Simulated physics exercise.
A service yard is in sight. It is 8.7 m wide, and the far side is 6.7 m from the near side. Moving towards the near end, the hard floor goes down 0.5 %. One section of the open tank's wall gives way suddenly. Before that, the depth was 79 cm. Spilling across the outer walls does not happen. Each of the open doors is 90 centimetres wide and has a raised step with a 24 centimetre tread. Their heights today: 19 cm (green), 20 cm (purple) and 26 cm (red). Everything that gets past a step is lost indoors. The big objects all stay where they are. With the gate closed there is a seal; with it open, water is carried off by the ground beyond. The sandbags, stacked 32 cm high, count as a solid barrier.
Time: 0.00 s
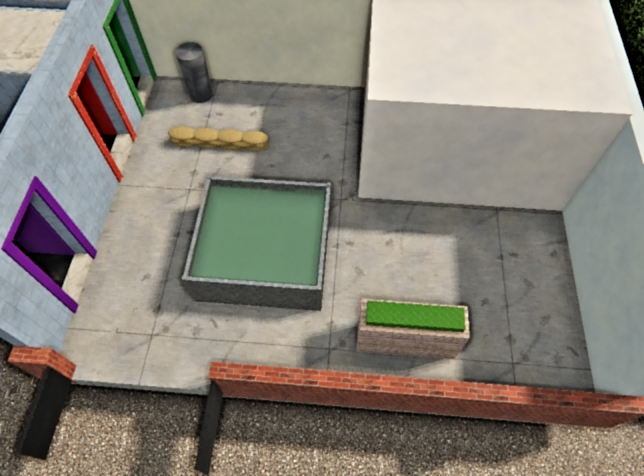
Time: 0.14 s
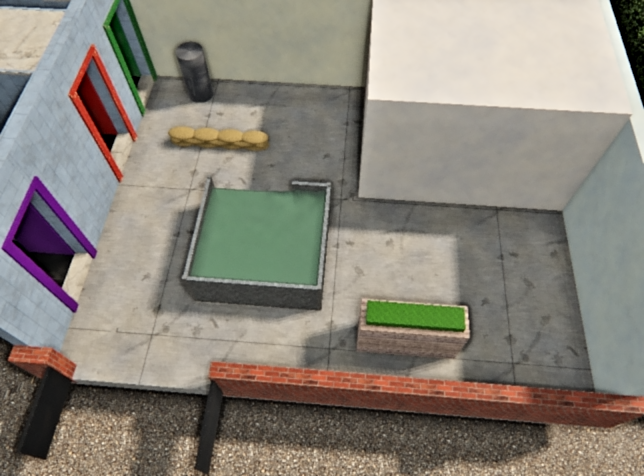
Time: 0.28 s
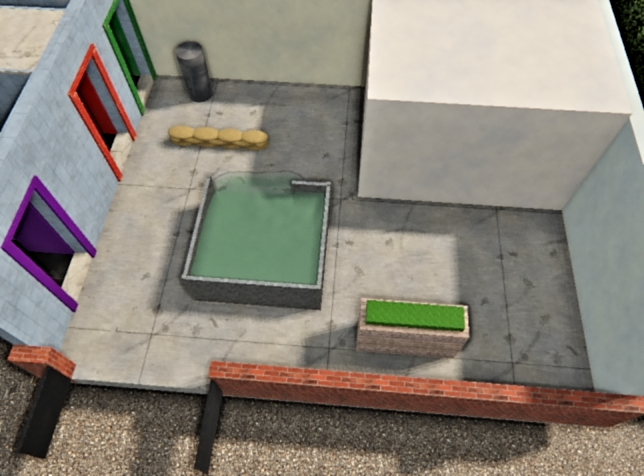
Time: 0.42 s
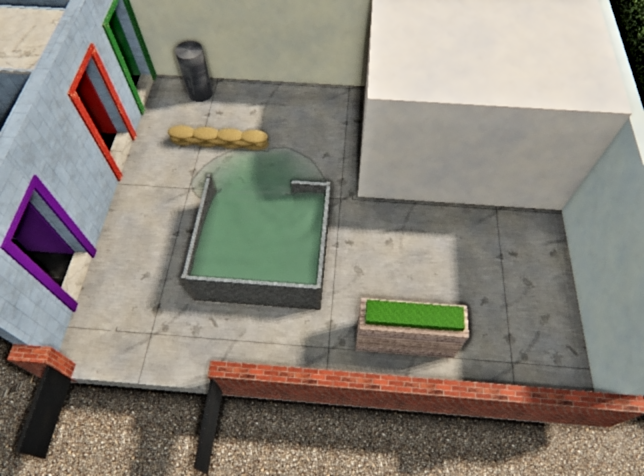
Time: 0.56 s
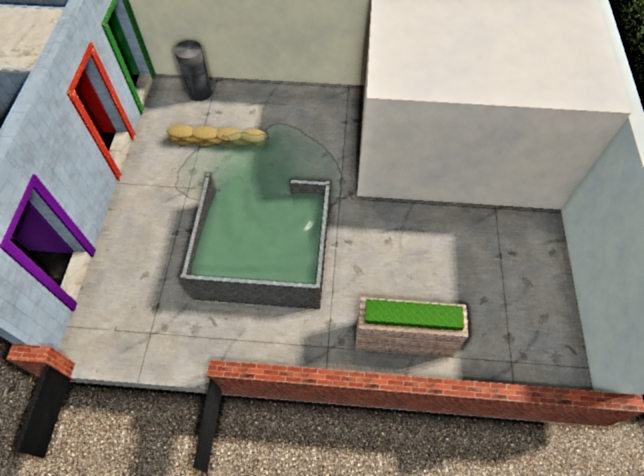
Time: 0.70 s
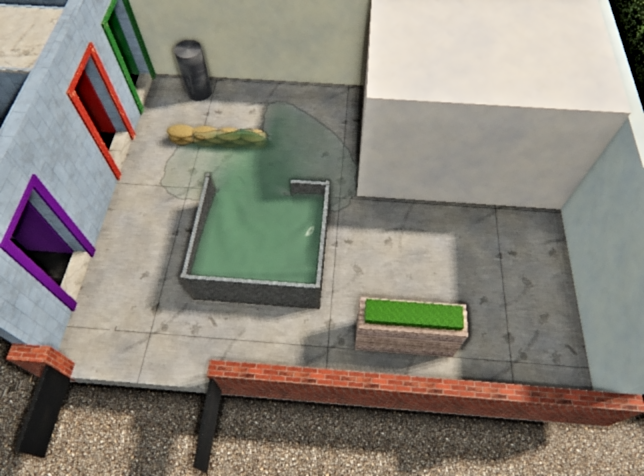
A square tank opens on its far side and green water spreads across the grey floor.
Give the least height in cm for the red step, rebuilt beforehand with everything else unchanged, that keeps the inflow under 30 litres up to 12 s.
Close to 30 cm is just enough.
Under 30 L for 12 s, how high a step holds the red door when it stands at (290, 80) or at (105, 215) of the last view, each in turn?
Around 21 and 7.5 cm respectively.
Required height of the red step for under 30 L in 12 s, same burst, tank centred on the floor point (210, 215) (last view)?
Roughly 34 cm is needed.
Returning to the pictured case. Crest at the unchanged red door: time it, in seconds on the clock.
Some 2.0 s, more or less.
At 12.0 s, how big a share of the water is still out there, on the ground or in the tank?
Roughly 74 %.
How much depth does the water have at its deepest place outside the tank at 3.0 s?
I'd put it near 31 cm.
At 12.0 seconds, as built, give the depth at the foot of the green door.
Depth: Near 12.0 cm.
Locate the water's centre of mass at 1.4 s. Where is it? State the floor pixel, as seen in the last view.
(262, 205), roughly.
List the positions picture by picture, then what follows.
In the first picture, the open tank at (261, 232) is whole and still, 79 cm deep; the red door at (109, 125) is dry.
In the second picture, the gap is on the far side, the front 0.3 m out at a hidden place; the back of the open tank holds 79 cm.
In the third picture, water pours out on the far side and has run 0.8 m, to (277, 175); about 13 cm deep outside, 79 cm at the back.
In the fourth picture, the gap is on the far side, the front 1.4 m out at (275, 151); the back of the open tank holds 77 cm.
In the fifth picture, water pours out on the far side and has run 2.1 m, to (281, 126); about 8 cm deep outside, 69 cm at the back.
In the sixth picture, the front is at (276, 105), 2.7 m from the gap on the far side; 5.9 m2 of floor is wet, 68 cm left at the back; the red door at (108, 123), 3.0 m from the gap, is still 1.0 m from the nearest water.
After 1.4 s water covers 25 % of the floor, deepest (51 cm) near (250, 155); 24 cm at the red door, 0 litres in over its 26 cm step.
After 3.0 s water covers 40 % of the floor, deepest (31 cm) near (125, 161); 29 cm at the red door, 51 litres in over its 26 cm step.
After 12.0 s water covers 85 % of the floor, deepest (12 cm) near (155, 74); 9 cm at the red door, 57 litres in over its 26 cm step.
At the red door as built, the water arrived by 1.3 s and peaked near 38 cm at 2.0 s.
With a step of 24.5 cm, 71 litres would have come in within the 12 s; with 33.5 cm, 12 litres. So under 30 litres takes about 30 cm.
